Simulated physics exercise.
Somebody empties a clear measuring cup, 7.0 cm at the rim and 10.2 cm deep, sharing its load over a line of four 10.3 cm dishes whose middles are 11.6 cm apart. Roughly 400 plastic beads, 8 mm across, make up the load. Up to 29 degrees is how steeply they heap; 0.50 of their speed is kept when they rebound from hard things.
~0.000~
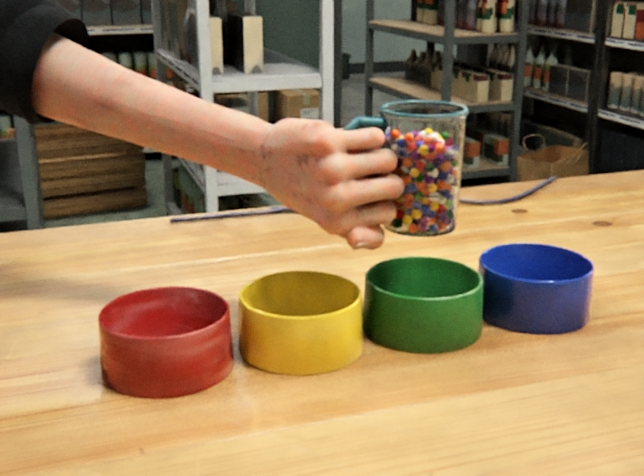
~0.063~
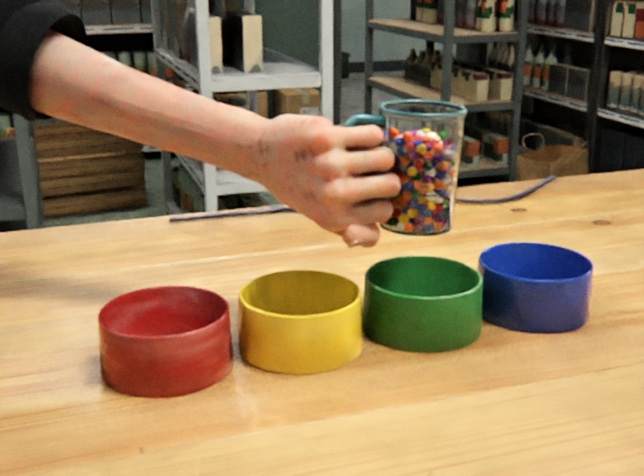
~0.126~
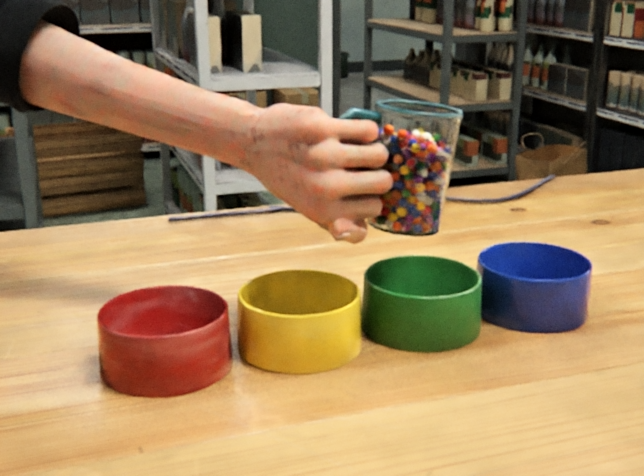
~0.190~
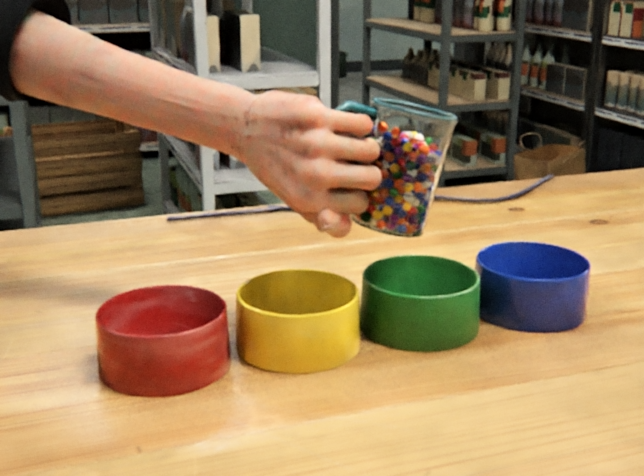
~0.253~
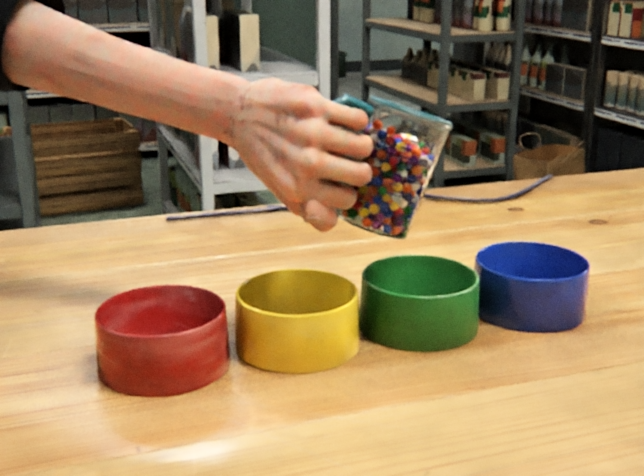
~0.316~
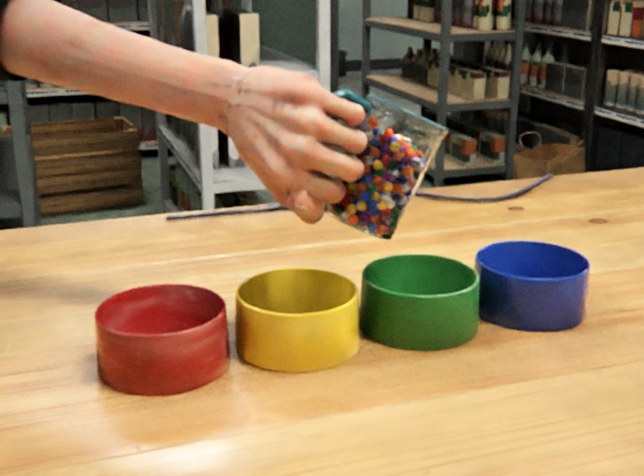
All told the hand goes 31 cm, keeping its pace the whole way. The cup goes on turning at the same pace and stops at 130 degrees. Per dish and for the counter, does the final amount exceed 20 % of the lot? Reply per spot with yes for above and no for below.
Red: No, below. Blue: No, below. Green: No, below. Yellow: Yes, above. Counter: No, below.
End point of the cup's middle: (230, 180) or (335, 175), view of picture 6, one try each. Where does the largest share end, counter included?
Most goes to: Yellow, then green.
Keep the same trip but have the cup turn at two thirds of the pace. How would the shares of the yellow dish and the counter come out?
Then the yellow dish would get 30 and the counter 20.
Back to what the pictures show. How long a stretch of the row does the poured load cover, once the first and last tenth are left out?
I'd put it at close to 6 cm.
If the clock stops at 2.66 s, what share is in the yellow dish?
Estimate to date: Some 95 %.
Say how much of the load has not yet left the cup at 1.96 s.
I reckon around 0 per cent.
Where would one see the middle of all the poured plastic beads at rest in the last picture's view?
Approximately (295, 319) in the last view.
Then, at 1.30 s, tilt 123 degrees; cup holds 60 %, yellow 35 %.
After 1.96 s, tilt 130 degrees; cup holds 0 %, yellow 95 %.
Then, at 2.66 s, tilt 130 degrees; cup holds 0 %, yellow 95 %.
By 3.0 s all is still; red 0 %, blue 0 %, green 0 %, yellow 95 %, counter 0 %.
